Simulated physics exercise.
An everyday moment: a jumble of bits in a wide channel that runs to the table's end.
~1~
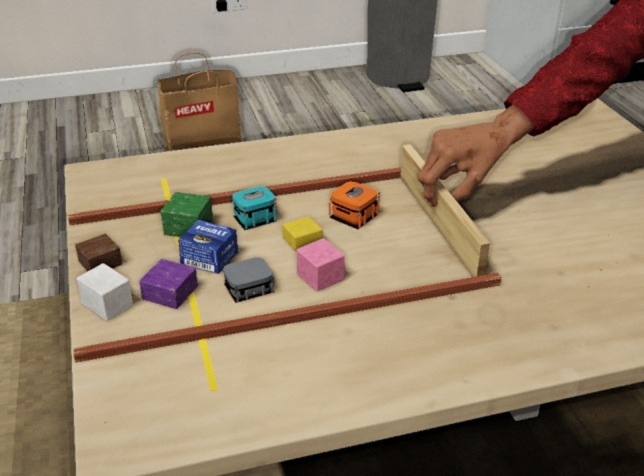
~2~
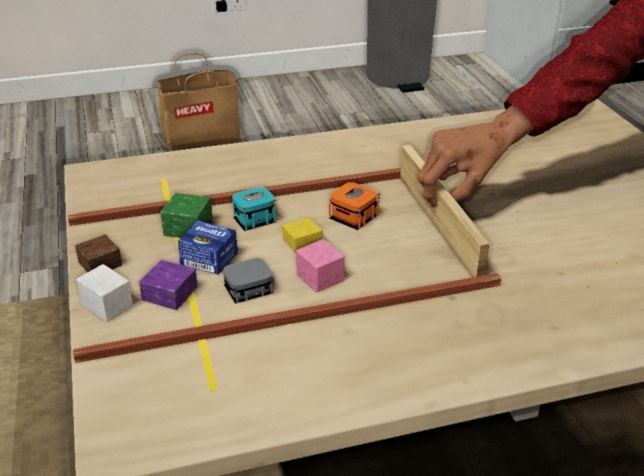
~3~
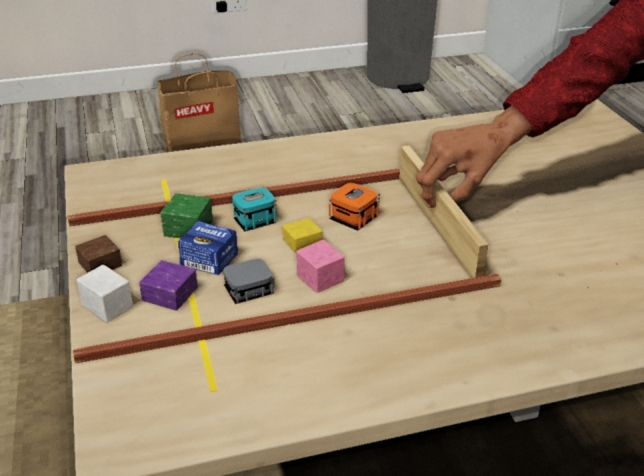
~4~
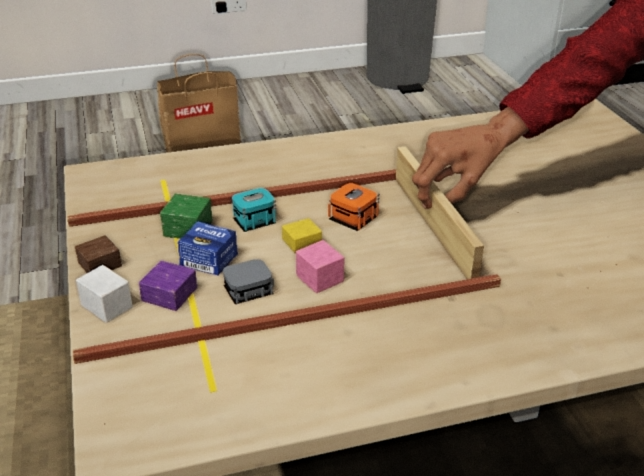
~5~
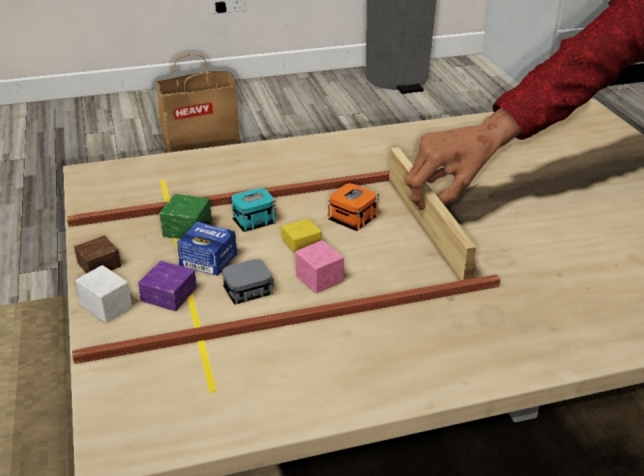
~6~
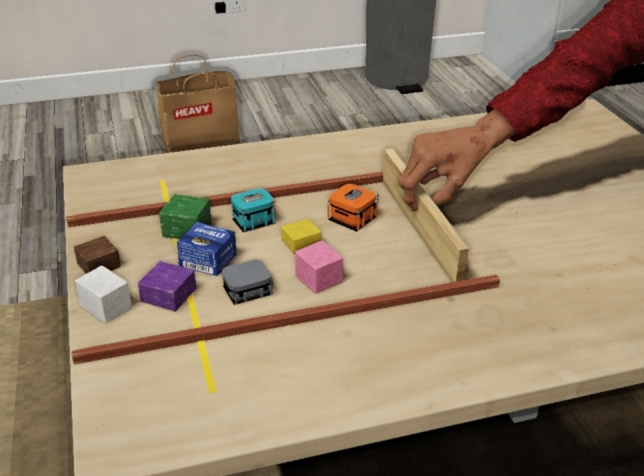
A hand in a red sleeve holds a wooden board upright across a channel between two reddish-brown rails on a pale table, seen from above at an angle. Brown, white, purple, green, yellow and pink blocks sit left of it among a blue box and turquoise, grey and orange cases, some near a yellow line. The hand slides the board slightly left while the objects and camera stay still.
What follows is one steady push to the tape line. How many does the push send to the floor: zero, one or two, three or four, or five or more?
Outcome: The number that fall off is one or two.
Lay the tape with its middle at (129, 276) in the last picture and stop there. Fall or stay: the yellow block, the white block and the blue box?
The yellow block holds on; the white block falls; the blue box is kept.
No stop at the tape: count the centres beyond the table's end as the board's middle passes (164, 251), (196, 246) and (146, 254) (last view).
In that order 3, 1 and 3.
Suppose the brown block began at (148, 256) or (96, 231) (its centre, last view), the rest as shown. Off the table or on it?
Place by place, it remains up; tumbles off.
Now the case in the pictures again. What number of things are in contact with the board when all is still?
The number is 3.
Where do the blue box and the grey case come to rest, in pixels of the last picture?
About (131, 266), and the other about (132, 300).
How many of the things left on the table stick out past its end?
It comes to 3.
Soon after, none off yet; brown block at rest near (97, 257); white block at rest near (104, 294); purple block at rest near (168, 286).
After that, none off yet; brown block at rest near (97, 257); white block at rest near (104, 294); purple block moving near (160, 287).
In the end, the number that fall off is one or two; gone, white block.
